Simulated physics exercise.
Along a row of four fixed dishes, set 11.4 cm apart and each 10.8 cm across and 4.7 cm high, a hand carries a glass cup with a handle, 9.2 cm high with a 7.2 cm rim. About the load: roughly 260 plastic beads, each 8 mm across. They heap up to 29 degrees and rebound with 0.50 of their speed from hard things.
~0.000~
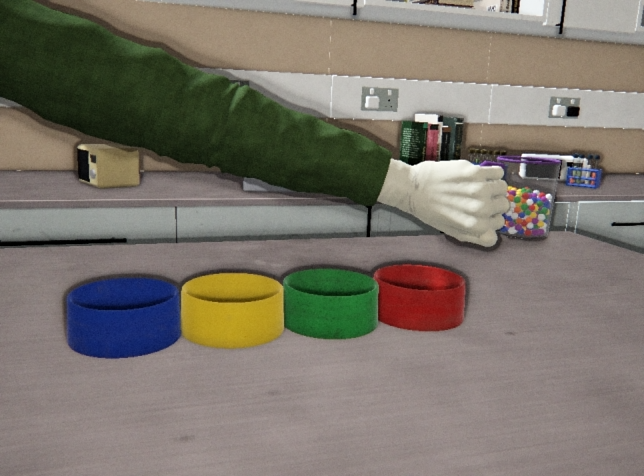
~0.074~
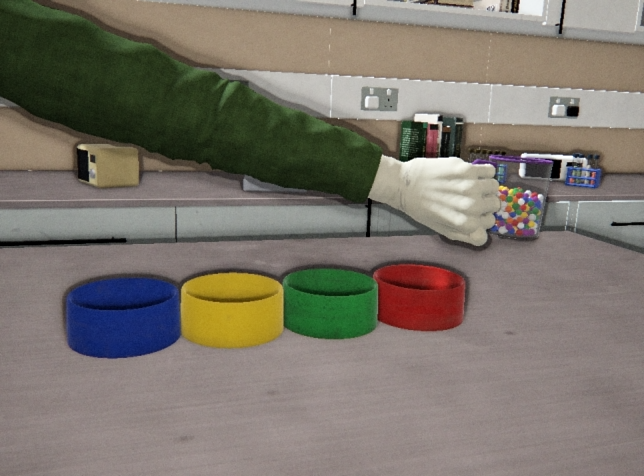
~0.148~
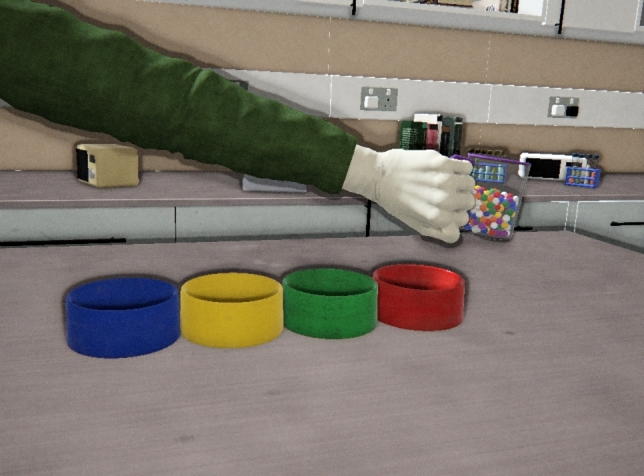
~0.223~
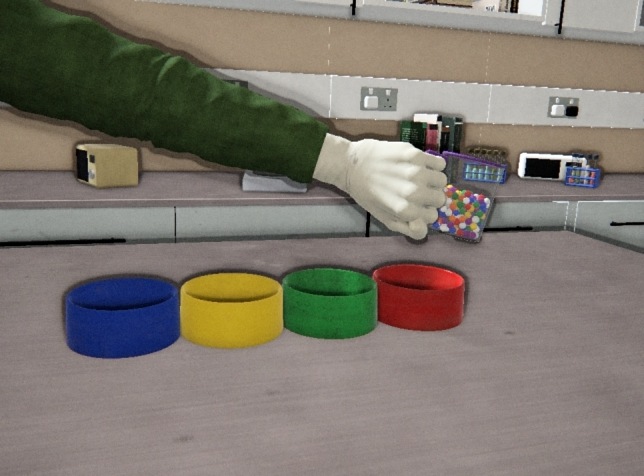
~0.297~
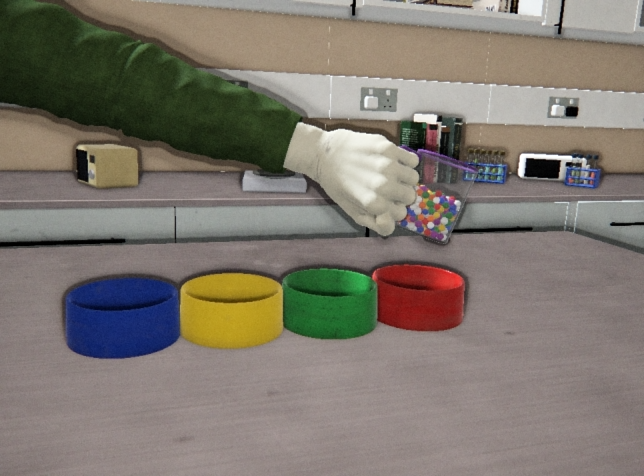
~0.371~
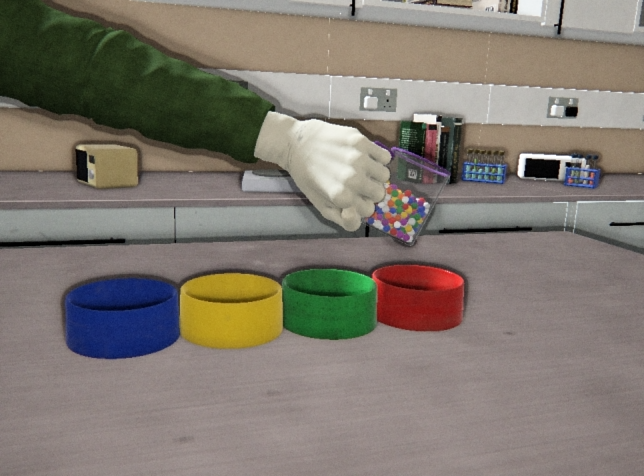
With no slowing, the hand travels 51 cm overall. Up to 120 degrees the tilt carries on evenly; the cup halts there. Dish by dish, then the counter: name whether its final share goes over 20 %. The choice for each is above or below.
Result: Red: The share is going to stay within a fifth; blue: The share is going to pass a fifth; green: The share is going to stay within a fifth; yellow: The share is going to stay within a fifth; counter: The share is going to stay within a fifth.
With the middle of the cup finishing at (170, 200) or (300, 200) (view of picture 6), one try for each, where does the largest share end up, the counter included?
Try 1 - yellow; try 2 - green.
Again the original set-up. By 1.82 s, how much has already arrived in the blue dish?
Roughly 90 %.
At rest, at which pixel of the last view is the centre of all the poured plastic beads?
Approximately (136, 320) in the last view.
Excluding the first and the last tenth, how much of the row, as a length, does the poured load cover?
Some 6 centimetres.
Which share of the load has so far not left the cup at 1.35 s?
I reckon around 100 per cent.
After 0.96 s, tilt 70 degrees; cup holds 100 %.
After 1.35 s, tilt 100 degrees; cup holds 100 %.
Then, at 1.82 s, tilt 120 degrees; cup holds 10 %, blue 90 %.
By 2.5 s all is still; red 0 %, blue 100 %, green 0 %, yellow 0 %, counter 0 %.
